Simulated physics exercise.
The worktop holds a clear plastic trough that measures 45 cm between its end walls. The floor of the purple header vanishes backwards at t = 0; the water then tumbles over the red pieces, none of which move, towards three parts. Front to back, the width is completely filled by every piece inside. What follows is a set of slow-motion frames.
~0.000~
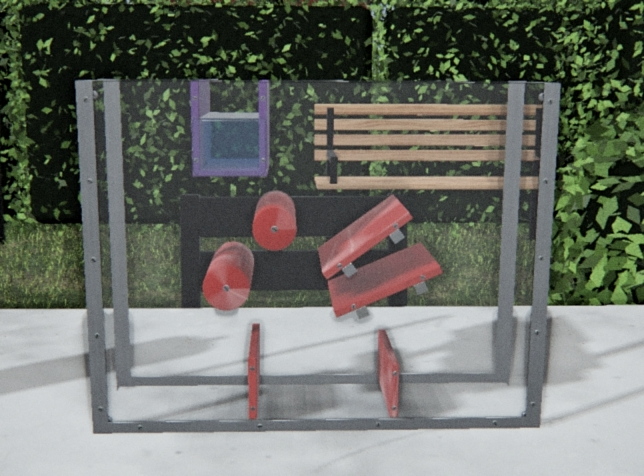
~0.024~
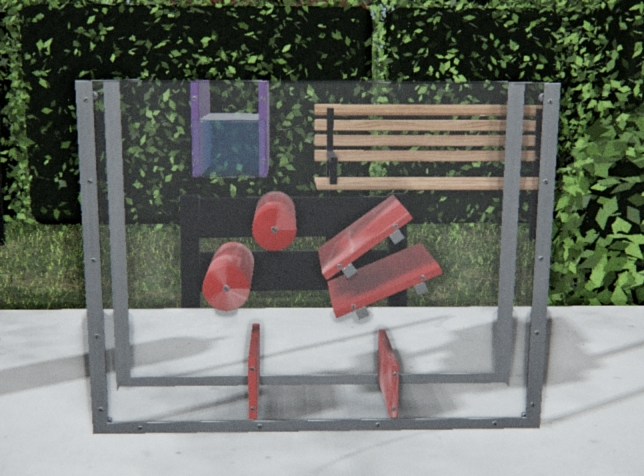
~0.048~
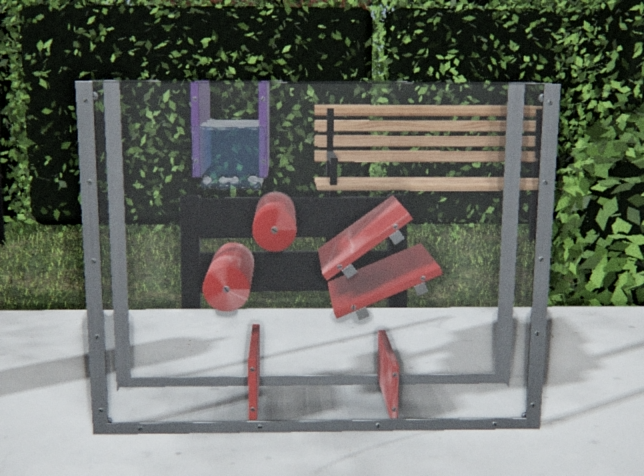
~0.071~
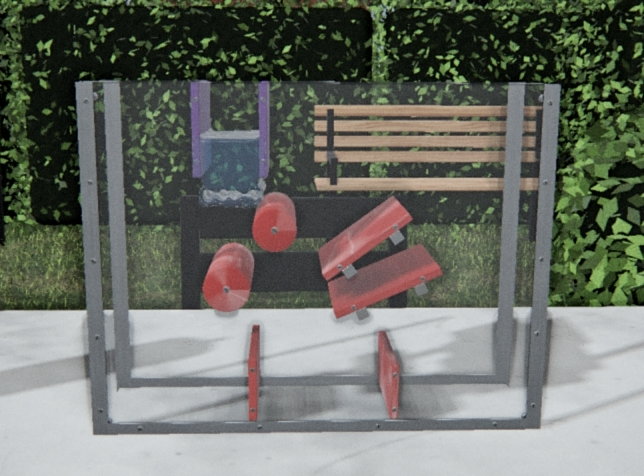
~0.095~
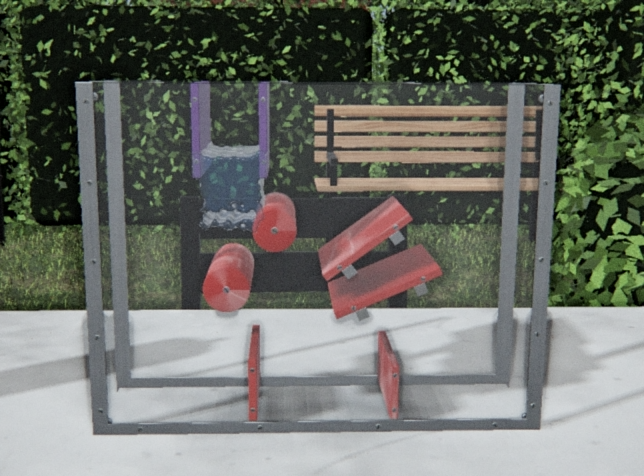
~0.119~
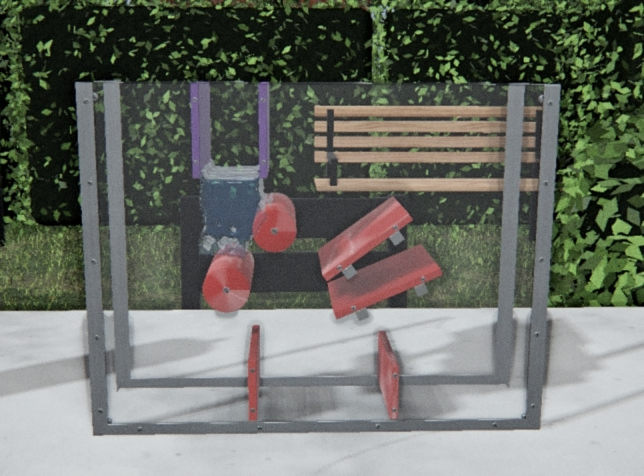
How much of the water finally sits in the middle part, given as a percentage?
I would say roughly 45 per cent of it.
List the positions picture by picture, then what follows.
In the first picture, the lowest water is at (211, 170); its top is at (228, 121); the piece under the header is centred near (274, 229); divider tops at (252, 360) and (395, 366).
In the second picture, the lowest water is at (206, 177); its top is at (233, 122).
In the third picture, the lowest water is at (235, 189); its top is at (204, 129).
In the fourth picture, the lowest water is at (249, 206); its top is at (255, 141); below the header it spans (202, 197) to (259, 188).
In the fifth picture, the lowest water is at (241, 229); its top is at (201, 158); below the header it spans (202, 209) to (259, 195).
In the sixth picture, the lowest water is at (235, 256); its top is at (259, 181); below the header it spans (202, 237) to (259, 210).
After 0.22 s 64 per cent has yet to come down; below, left 16, middle 20, right 0.
After 0.36 s 10 per cent has yet to come down; below, left 48, middle 42, right 0.
After 0.69 s 0 per cent has yet to come down; below, left 51, middle 44, right 4.
In the end the left part holds 51, the middle 44 and the right 4 per cent.
